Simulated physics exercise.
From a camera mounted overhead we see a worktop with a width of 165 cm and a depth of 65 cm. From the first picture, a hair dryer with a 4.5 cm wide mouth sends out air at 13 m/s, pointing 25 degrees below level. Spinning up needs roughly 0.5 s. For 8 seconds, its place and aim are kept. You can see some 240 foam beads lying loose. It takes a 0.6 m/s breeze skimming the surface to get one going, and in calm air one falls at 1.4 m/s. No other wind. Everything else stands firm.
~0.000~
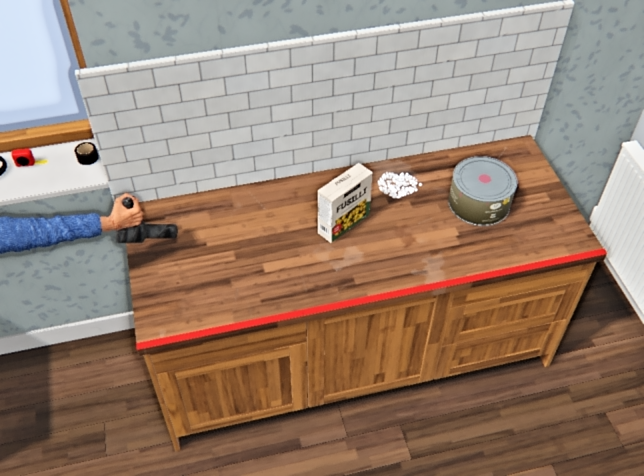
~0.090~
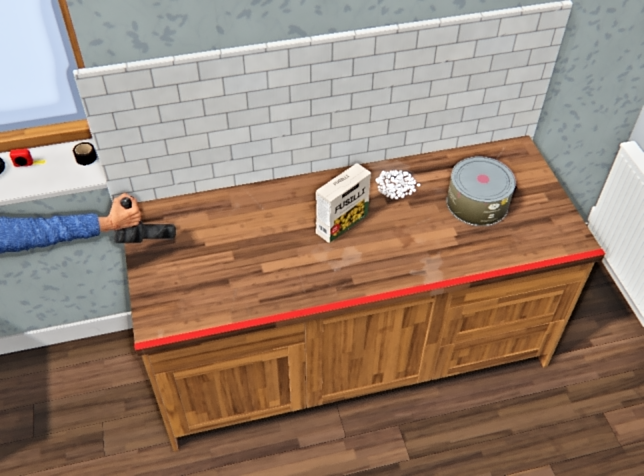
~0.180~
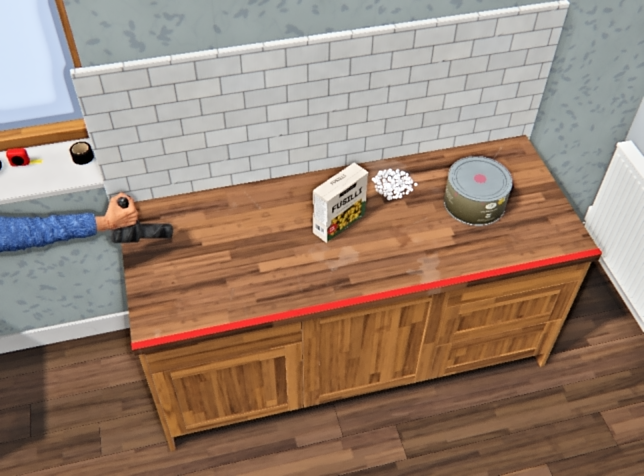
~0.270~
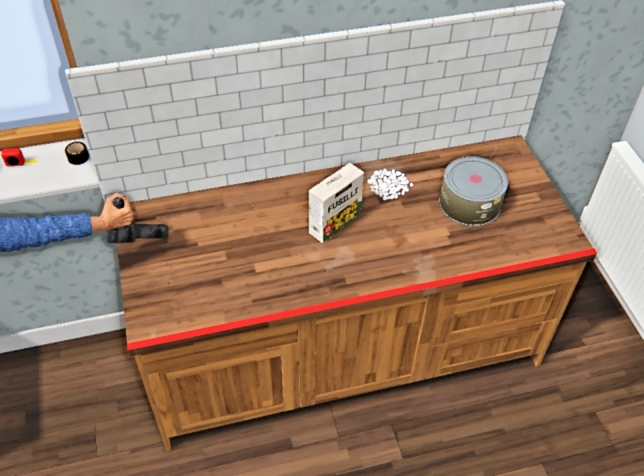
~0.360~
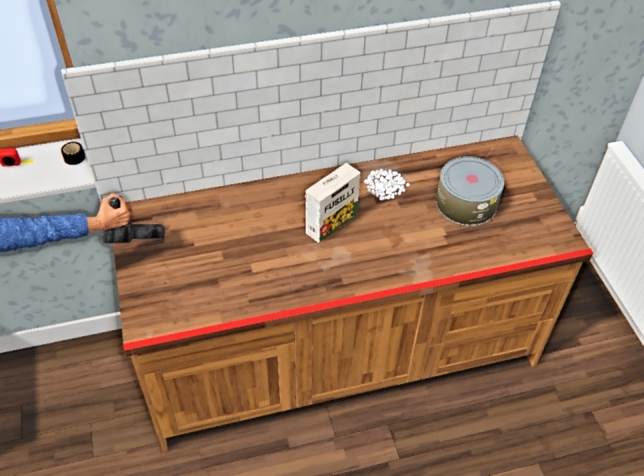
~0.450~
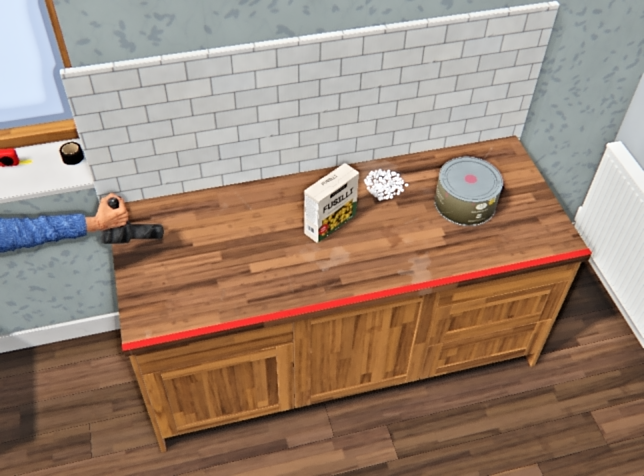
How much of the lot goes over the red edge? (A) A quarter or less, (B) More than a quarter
Option A: A quarter or less.
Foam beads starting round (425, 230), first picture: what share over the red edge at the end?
0 per cent.
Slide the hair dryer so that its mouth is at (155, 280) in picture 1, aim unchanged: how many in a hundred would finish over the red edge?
0 per cent, roughly.
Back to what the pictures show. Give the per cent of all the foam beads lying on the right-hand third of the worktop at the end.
Around 40 per cent.
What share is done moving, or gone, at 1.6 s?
30 per cent.
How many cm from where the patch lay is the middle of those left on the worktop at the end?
Roughly 45 centimetres.
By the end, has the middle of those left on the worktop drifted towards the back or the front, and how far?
It moves toward the near end, close to 10 cm.
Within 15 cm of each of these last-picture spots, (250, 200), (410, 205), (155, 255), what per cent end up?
Roughly 0 %, 15 % and 0 %, in that order.
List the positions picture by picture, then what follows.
In the first frame, the middle of the foam beads is near (397, 184), none has stirred yet and the mouth of the hair dryer is at (175, 231).
In the second frame, the middle of the foam beads is near (396, 182), none has stirred yet and the red edge is centred on (383, 300).
In the third frame, the middle of the foam beads is near (393, 183), none has stirred yet, the top of a carton is at (341, 181) and the top of a large tin is at (480, 178).
In the fourth frame, the middle of the foam beads is near (388, 183) and none has stirred yet.
In the fifth frame, the middle of the foam beads is near (385, 183) and none has stirred yet.
In the sixth frame, the middle of the foam beads is near (384, 183) and none has stirred yet.
After 1.6 s, 0 % are over the red edge; the middle of those still in play is near (468, 180); 32 % have settled or left.
After 2.6 s, 0 % are over the red edge; the middle of those still in play is near (495, 180); 40 % have settled or left.
After 4.4 s, 0 % are over the red edge; the middle of those still in play is near (501, 183); 55 % have settled or left.
After 8.0 s, at the end, 0 % are over the red edge; the middle of those still in play is near (506, 181).
